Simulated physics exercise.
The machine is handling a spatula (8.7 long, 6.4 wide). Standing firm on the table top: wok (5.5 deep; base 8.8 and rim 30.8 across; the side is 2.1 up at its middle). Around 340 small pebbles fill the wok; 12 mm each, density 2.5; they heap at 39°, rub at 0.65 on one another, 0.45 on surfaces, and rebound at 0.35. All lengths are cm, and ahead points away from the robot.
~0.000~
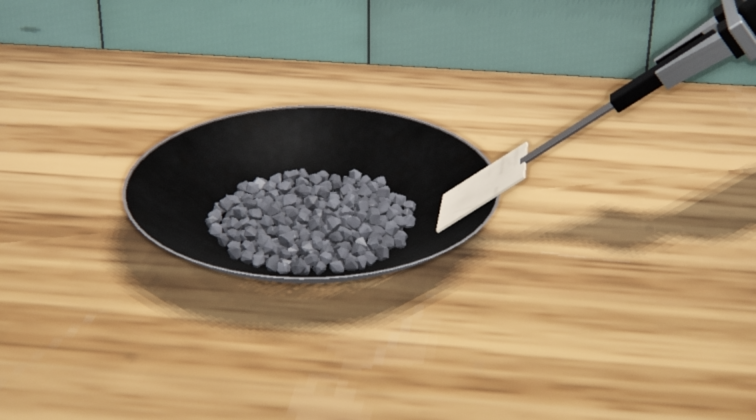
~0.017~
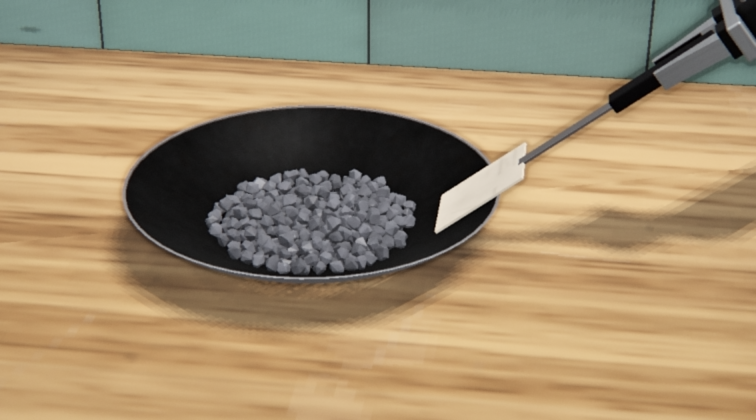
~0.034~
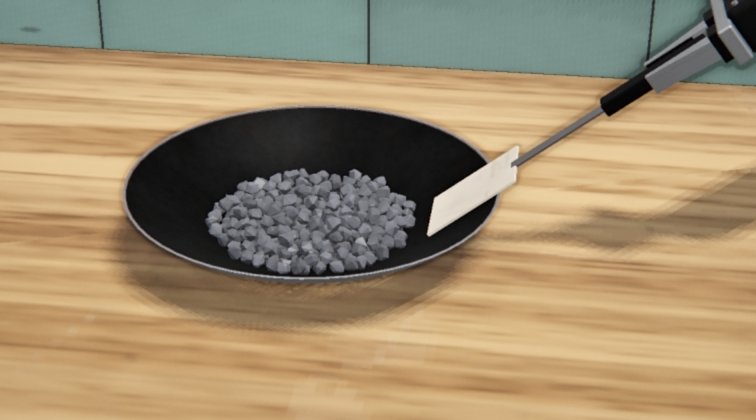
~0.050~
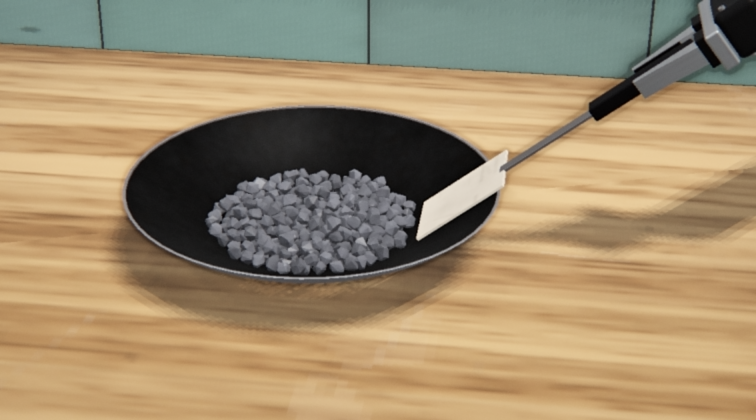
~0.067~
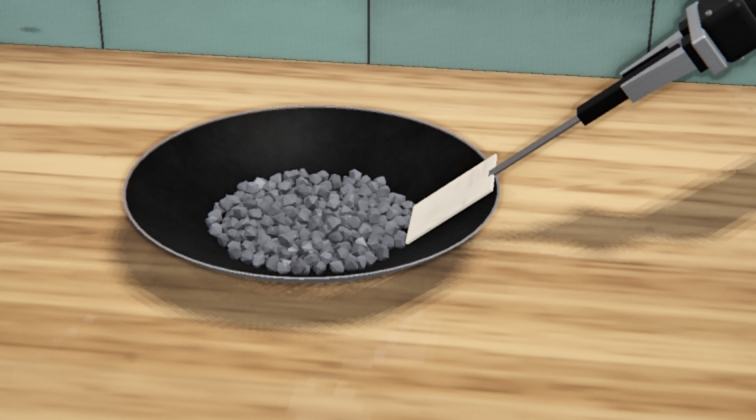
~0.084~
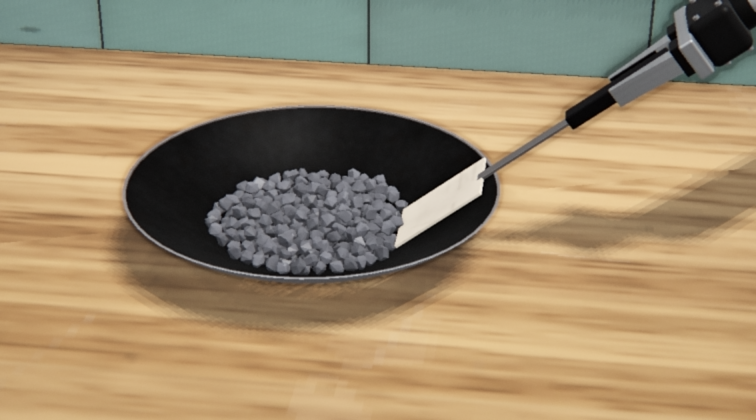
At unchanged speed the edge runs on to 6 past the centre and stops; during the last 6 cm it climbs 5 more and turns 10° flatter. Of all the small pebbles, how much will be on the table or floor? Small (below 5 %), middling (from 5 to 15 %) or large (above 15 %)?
Answer: Small; below 5 % of the small pebbles finish on the table or floor.
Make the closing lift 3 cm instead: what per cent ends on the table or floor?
Some 0 per cent.
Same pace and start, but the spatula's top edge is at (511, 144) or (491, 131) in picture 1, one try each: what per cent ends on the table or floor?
About 0 and 0 per cent.
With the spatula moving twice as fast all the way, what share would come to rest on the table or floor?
Then about 15 per cent.
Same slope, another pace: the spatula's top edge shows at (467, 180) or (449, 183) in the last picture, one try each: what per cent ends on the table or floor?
About 5 and 10 per cent.
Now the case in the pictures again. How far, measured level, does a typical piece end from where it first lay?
Some 5 cm.
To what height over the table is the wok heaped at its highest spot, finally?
Roughly 7.0 cm.
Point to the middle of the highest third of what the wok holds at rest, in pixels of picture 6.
Around (200, 188).
After 0.18 s, sloping 39°, highest piece 5 above the table; 337 in the wok.
After 0.27 s, sloping 35°, highest piece 7 above the table; 337 in the wok.
After 0.52 s, sloping 29°, highest piece 7 above the table; 337 in the wok.
After 1.57 s, sloping 29°, highest piece 6 above the table; 337 in the wok.
At rest, 337 in the wok. That is 0 % on the table or floor.
